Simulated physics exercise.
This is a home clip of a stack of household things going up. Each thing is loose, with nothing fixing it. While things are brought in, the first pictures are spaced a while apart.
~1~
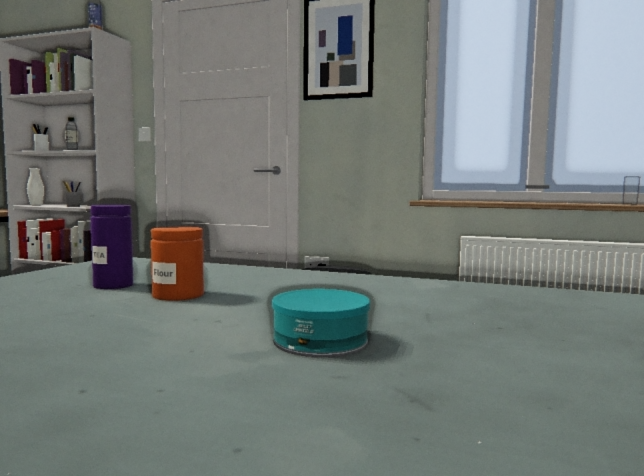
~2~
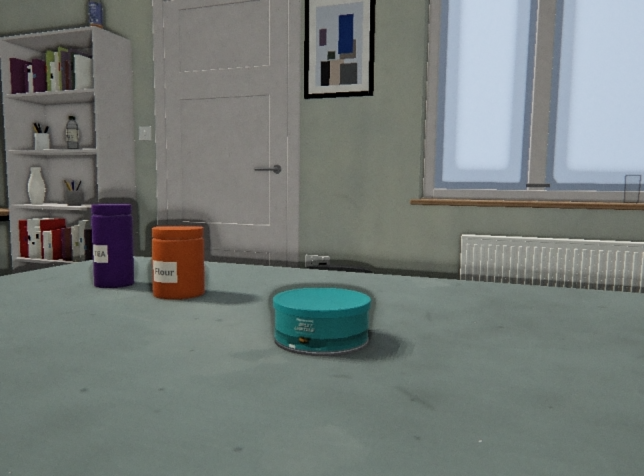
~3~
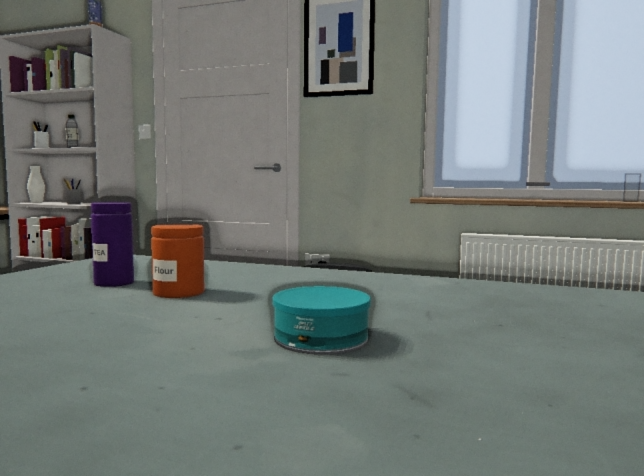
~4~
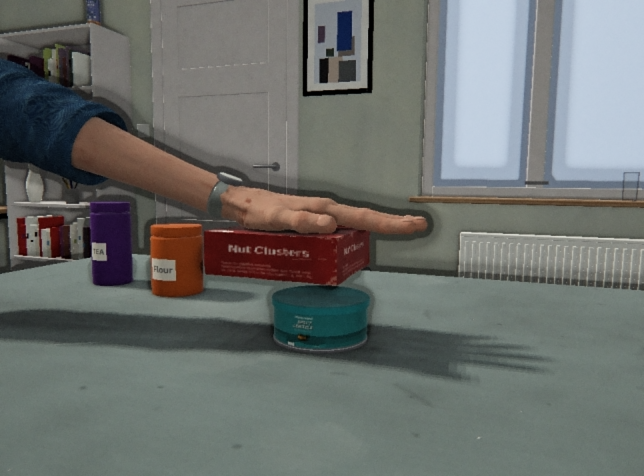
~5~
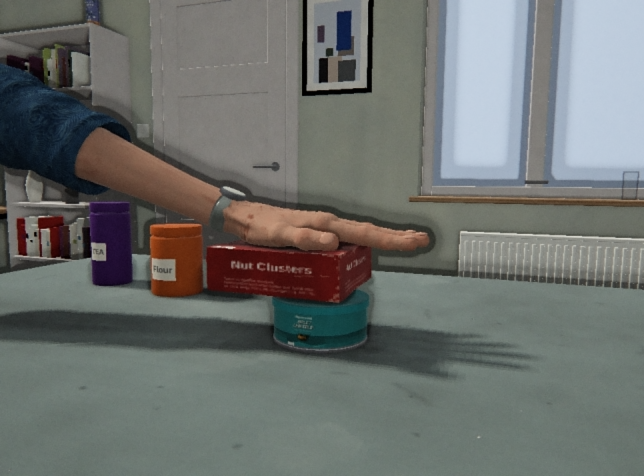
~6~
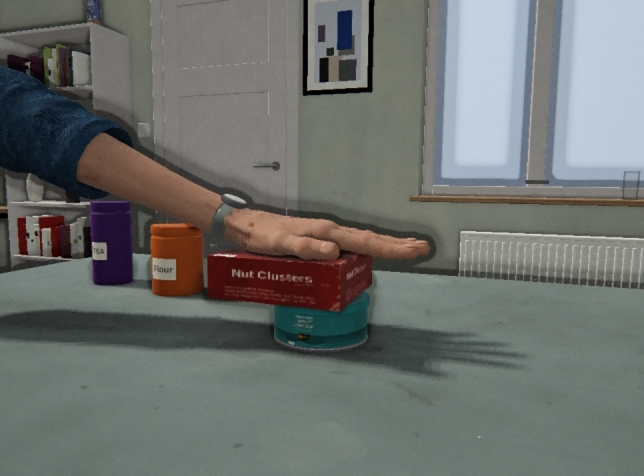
A hand lowers a red packet onto the turquoise tub beside the orange and purple jars.
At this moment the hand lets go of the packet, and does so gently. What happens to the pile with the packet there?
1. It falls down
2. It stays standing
2.
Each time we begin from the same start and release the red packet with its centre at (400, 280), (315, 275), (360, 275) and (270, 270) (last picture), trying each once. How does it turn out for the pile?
Well, the first time it tips over, the second time it stays intact, the third time it stays intact, and the fourth time it tips over.
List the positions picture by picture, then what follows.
In the first frame, the last thing is not in view yet; turquoise tub (321, 320).
In the second frame, the last thing is not in view yet; orange jar (179, 261).
In the third frame, the last thing is not in view yet; purple jar (113, 244).
The fourth frame shows still above its spot; red packet (293, 249); turquoise tub (321, 317).
The fifth frame shows still above its spot; red packet (295, 264); orange jar (177, 259).
The sixth frame shows in place under the hand; red packet (296, 271); purple jar (112, 242).
Then, 0.20 s on from there, no change.
Then, 0.50 s on from there, red packet resting near (296, 272).
In the end, all 4 unmoved. At the end, from the last picture's camera, red packet near (296, 272). The pile stays up.
